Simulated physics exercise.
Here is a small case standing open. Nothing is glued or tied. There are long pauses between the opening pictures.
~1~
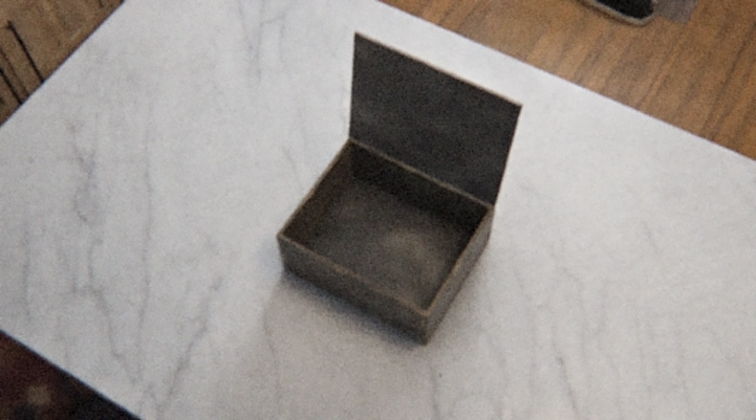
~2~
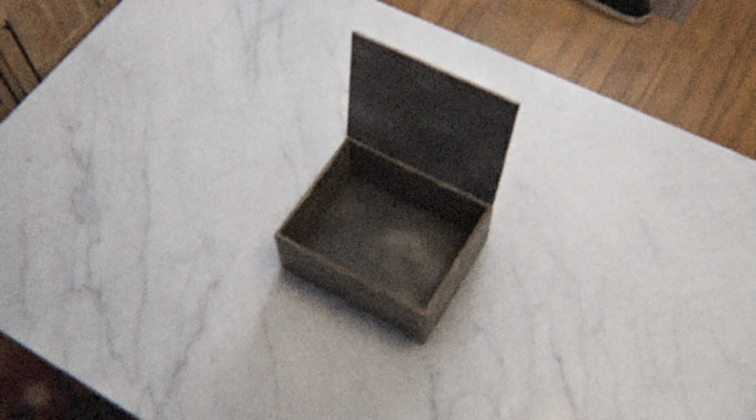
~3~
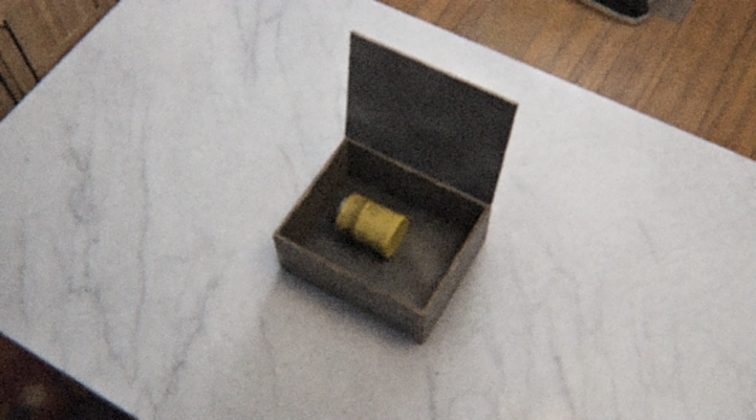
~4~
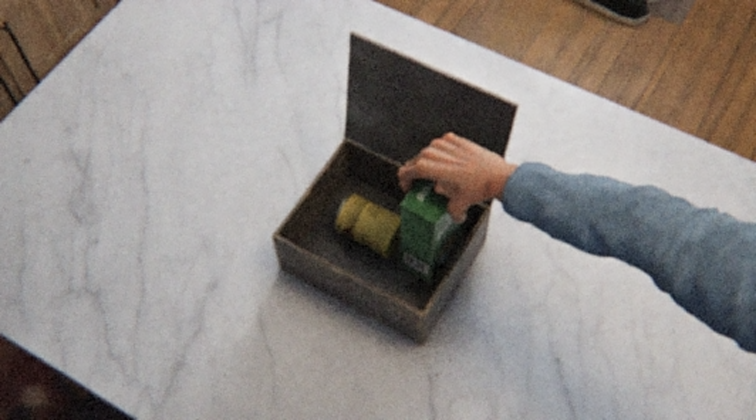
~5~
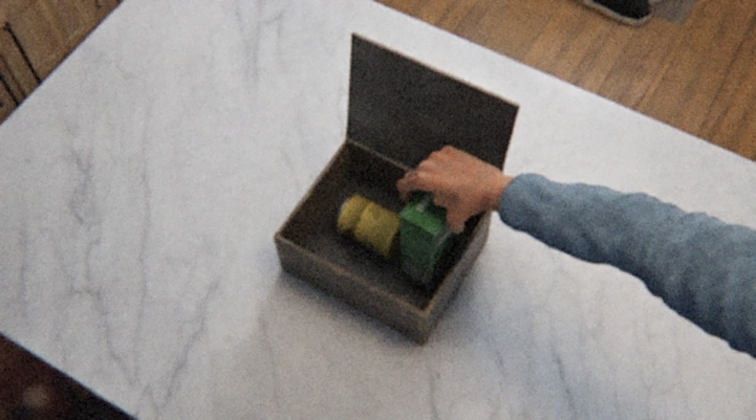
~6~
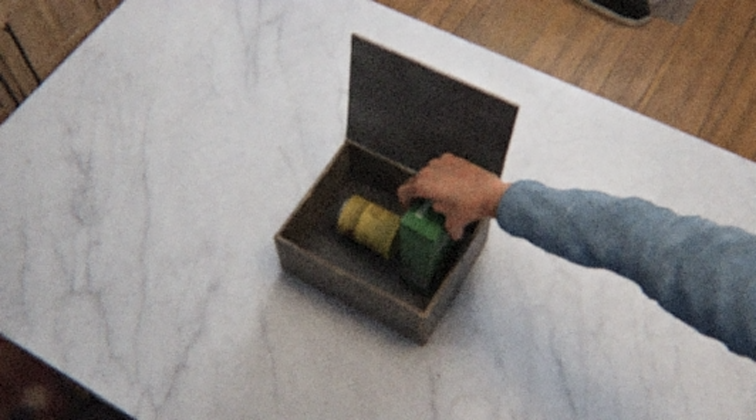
At the start, a small dark case stands open and empty on a pale marble surface. Then a yellow tin is lying inside it, and a hand in a blue sleeve, reaching from the right, lowers a green packet a short way into the case beside the tin, still holding it.
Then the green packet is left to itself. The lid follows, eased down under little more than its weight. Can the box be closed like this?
The lid is held up.
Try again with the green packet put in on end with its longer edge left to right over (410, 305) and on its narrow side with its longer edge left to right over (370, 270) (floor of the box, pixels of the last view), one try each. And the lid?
First try: It will not close; second try: It shuts flat.
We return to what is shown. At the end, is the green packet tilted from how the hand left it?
It ends up tilted.
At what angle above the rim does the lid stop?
Some 30° above the rim.
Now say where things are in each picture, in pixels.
In the first picture, the last thing is not in view yet.
In the second picture, the last thing is not in view yet.
In the third picture, the last thing is not in view yet; yellow tin (371, 224).
The fourth picture shows coming down; green packet (432, 226); yellow tin (371, 225).
The fifth picture shows coming down; green packet (431, 236); yellow tin (372, 226).
The sixth picture shows put in, still held; green packet (431, 242); yellow tin (372, 226).
Then, 1.20 s later than the last frame, lid starting down.
Then, 1.60 s later than the last frame, lid 60° above the rim.
Then, 1.80 s later than the last frame, lid 46° above the rim; green packet tilted by 14° near (422, 251).
Then, 2.00 s later than the last frame, lid 29° above the rim; green packet tilted by 42° near (409, 263).
When it is over, lid 28° above the rim; lying over in the box, green packet; yellow tin as before. End places, in pixels of the last picture, green packet near (409, 260).
